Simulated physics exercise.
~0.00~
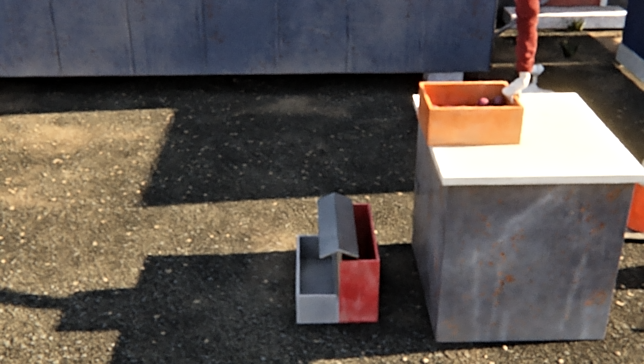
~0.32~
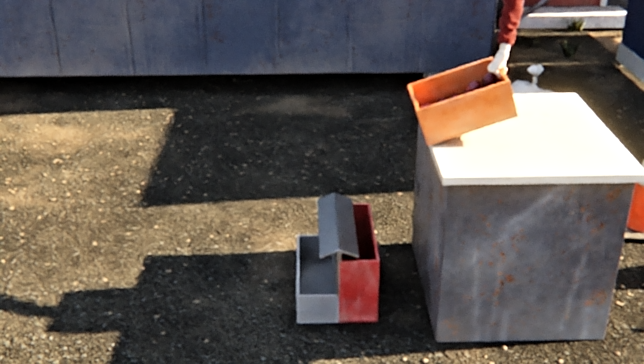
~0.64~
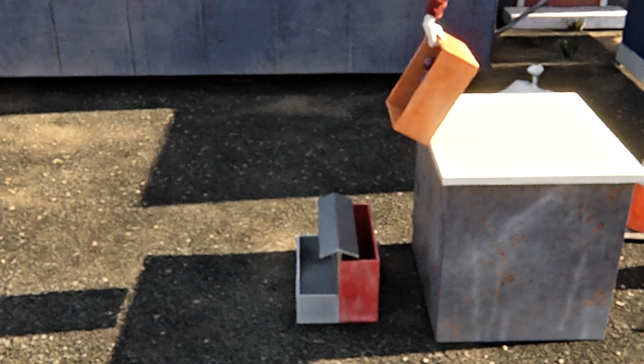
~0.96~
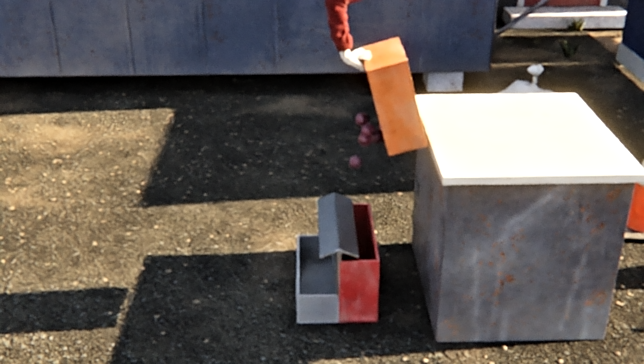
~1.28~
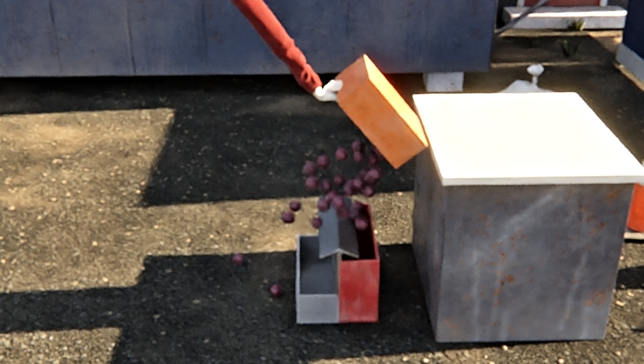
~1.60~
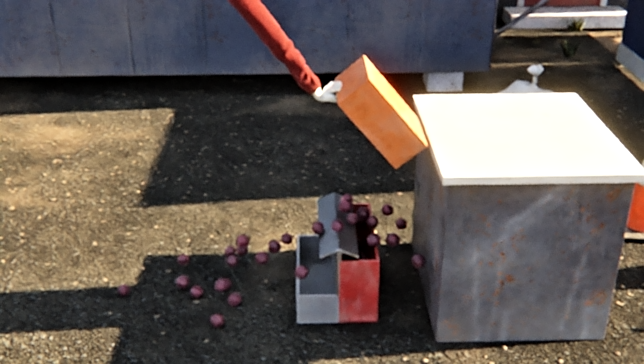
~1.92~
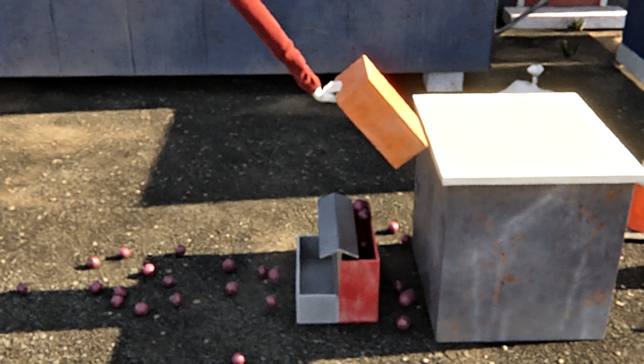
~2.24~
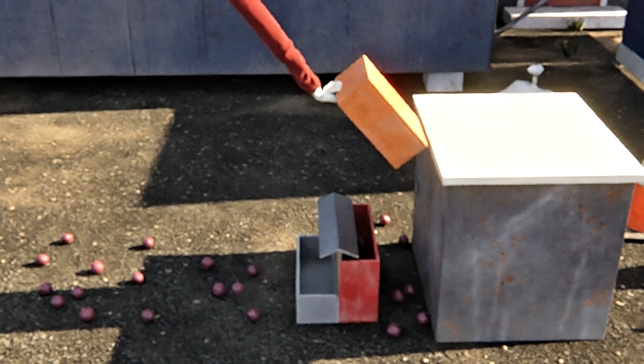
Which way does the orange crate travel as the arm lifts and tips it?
It moves to the left, off the white bench top and over beside its left edge, where it stays tipped.
Asphalt yard with a red-sleeved arm tipping an orange crate off a bench, round reddish produce hitting two boxes and scattering over ground.
